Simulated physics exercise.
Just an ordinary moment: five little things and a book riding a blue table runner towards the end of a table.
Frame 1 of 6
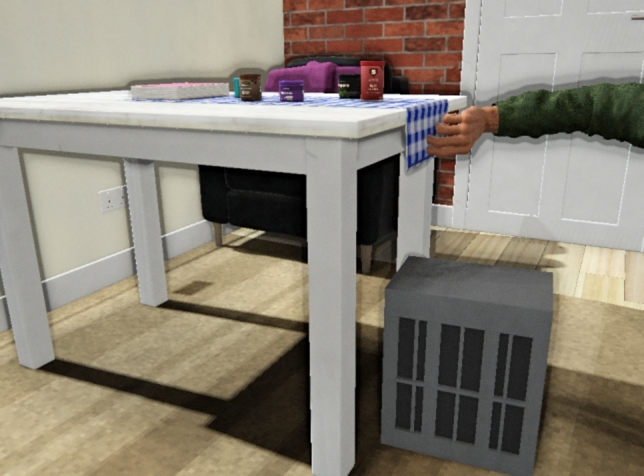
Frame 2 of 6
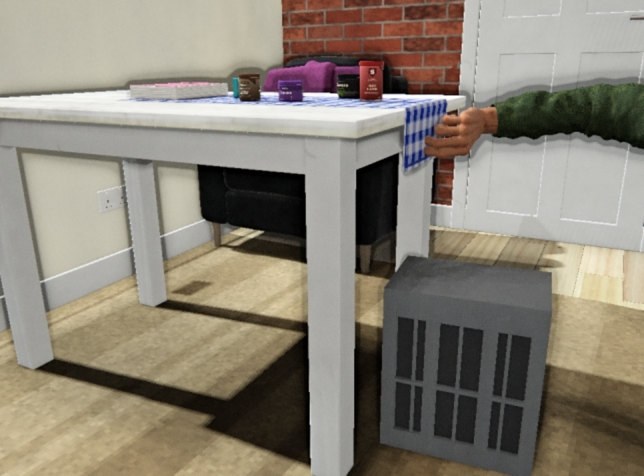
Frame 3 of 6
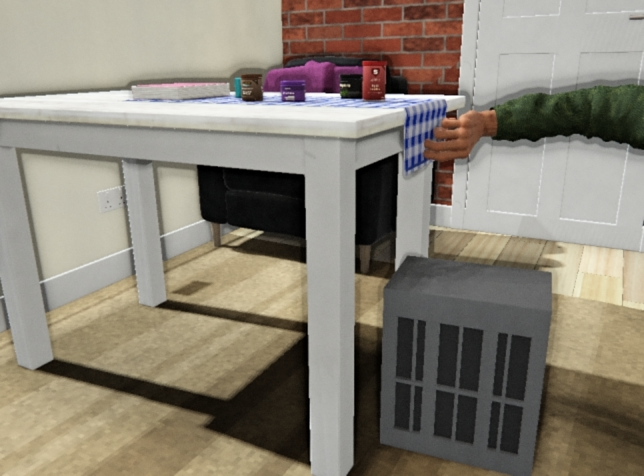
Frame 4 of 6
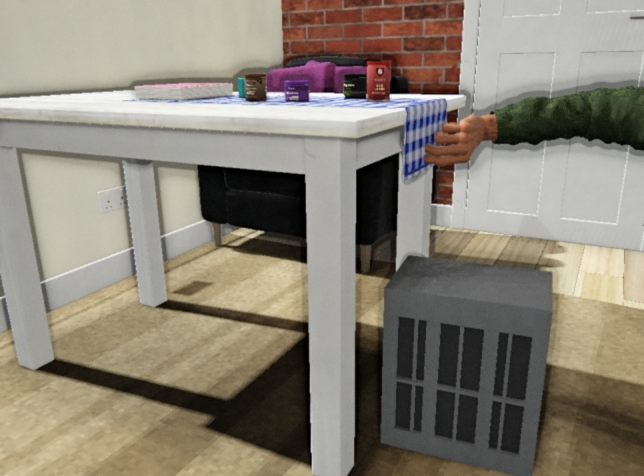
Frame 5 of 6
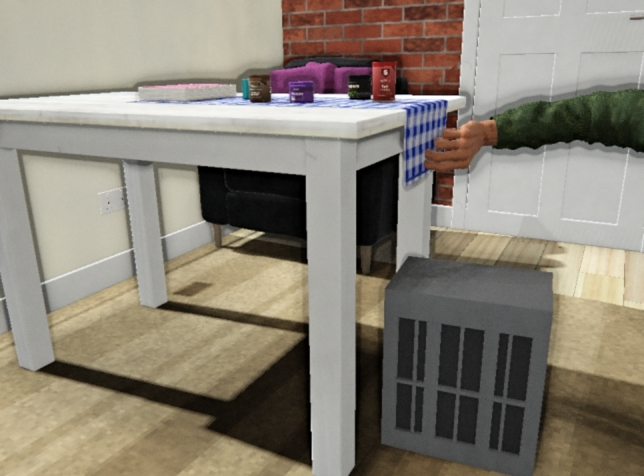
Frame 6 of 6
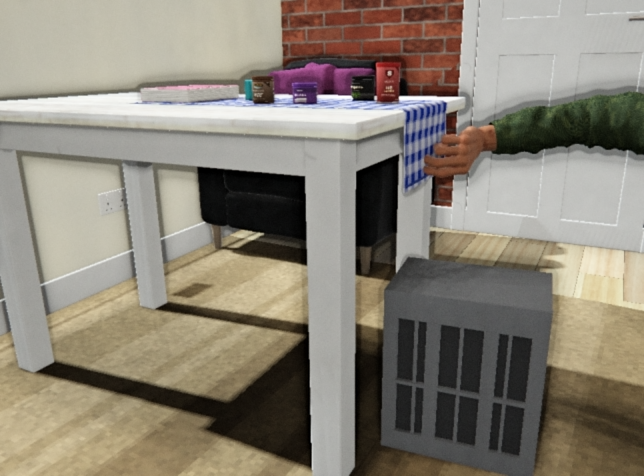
In the video, a hand in a green sleeve grips the hanging end of a blue checkered cloth on a white table and draws it slightly downward, while the small containers on it shift a little to the right.
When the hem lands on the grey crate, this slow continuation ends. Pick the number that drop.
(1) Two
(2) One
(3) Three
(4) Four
Two.
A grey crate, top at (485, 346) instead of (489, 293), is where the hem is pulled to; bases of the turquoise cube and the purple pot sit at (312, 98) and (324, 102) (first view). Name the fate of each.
In the end the turquoise cube gets dislodged; meanwhile the purple pot gets dislodged.
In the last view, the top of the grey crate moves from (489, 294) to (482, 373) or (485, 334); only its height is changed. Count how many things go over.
4 and 3.
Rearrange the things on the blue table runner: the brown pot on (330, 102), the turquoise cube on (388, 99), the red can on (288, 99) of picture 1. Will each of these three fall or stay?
Here's what happens: The brown pot leaves its perch, the turquoise cube leaves its perch, the red can remains aboard.
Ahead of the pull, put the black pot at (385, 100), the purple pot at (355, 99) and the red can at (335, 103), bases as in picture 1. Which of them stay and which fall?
So the black pot leaves the top, the purple pot leaves the top, and the red can leaves the top.
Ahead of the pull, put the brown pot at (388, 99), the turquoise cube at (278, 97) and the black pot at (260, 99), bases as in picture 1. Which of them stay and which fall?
As for the brown pot, it goes off; the turquoise cube stays aboard; the black pot stays aboard.
Soon after, hem near (425, 204); all still up.
After that, hem near (425, 237); red can gone.
And then, hem on the crate; red can and black pot gone.
In the end, hem on the crate; red can and black pot gone. The table loses two.
